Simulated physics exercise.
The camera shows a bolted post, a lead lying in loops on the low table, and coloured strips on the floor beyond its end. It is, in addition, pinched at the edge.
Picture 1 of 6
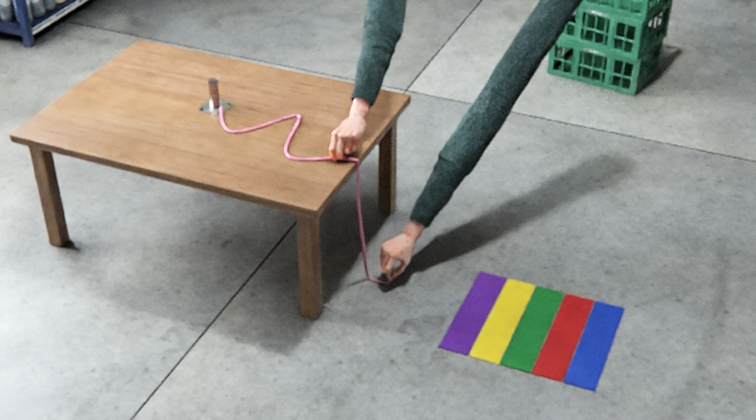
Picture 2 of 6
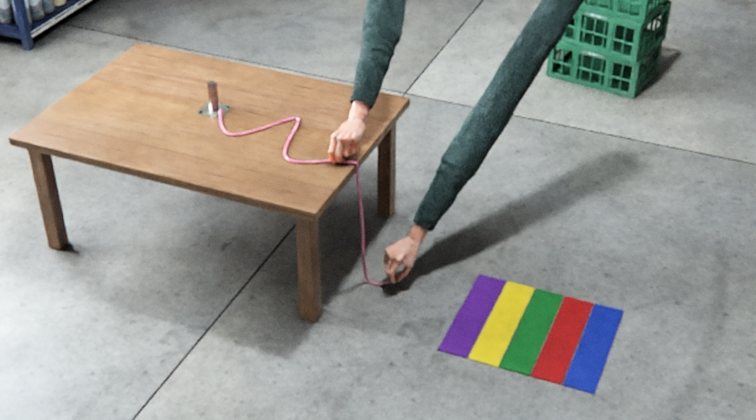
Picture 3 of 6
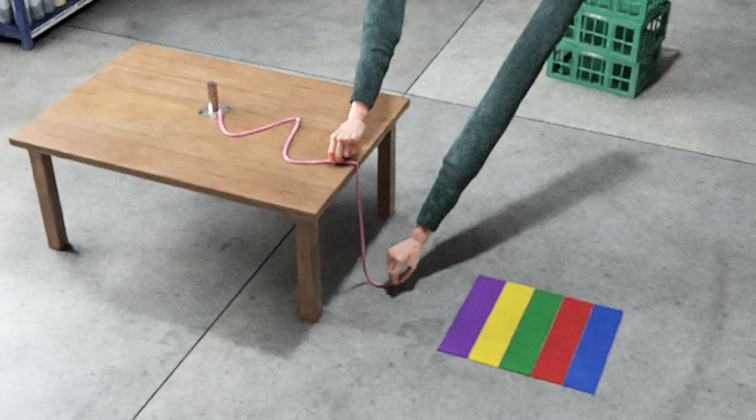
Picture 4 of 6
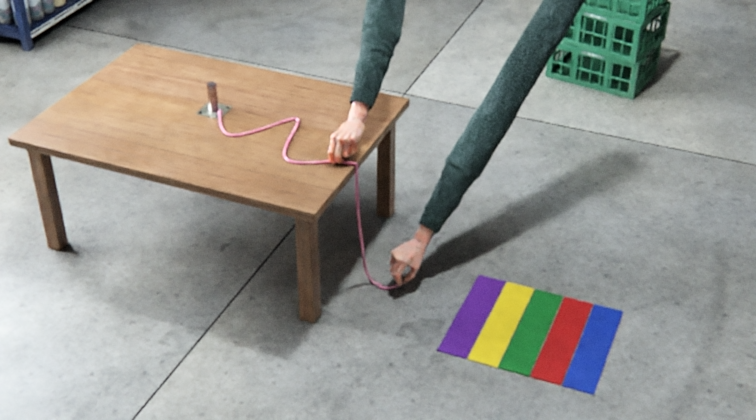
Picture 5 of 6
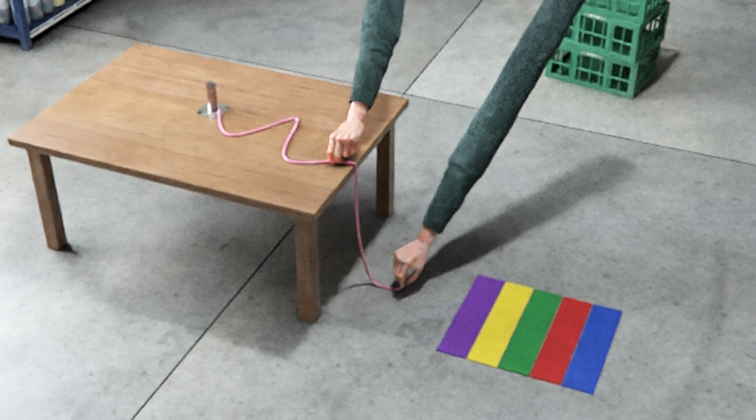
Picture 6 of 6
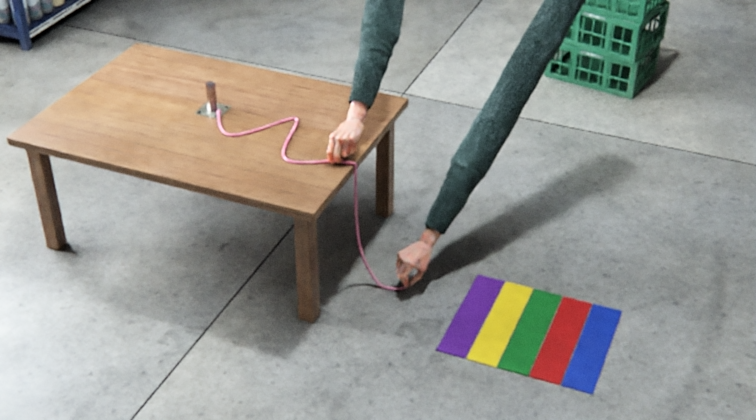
A hand pinches a pink cord at the table edge while another draws its end slightly right.
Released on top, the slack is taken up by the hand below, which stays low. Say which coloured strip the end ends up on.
It ends up on the blue strip.
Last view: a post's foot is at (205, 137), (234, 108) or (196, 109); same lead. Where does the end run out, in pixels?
Roughly (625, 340), then (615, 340), then (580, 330).
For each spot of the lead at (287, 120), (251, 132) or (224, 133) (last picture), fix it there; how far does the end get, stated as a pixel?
First try near (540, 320), second near (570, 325), third near (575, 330).
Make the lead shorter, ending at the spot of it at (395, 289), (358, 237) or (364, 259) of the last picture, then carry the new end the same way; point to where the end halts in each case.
Try 1: (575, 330); try 2: (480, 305); try 3: (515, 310).
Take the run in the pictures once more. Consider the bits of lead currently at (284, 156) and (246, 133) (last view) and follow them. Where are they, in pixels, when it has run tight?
In that view they reach (383, 175) and (274, 129).
Soon after, end near (538, 318); over green.
Then, end near (576, 328); over red.
At full stretch, end near (598, 334); over blue. Over blue.
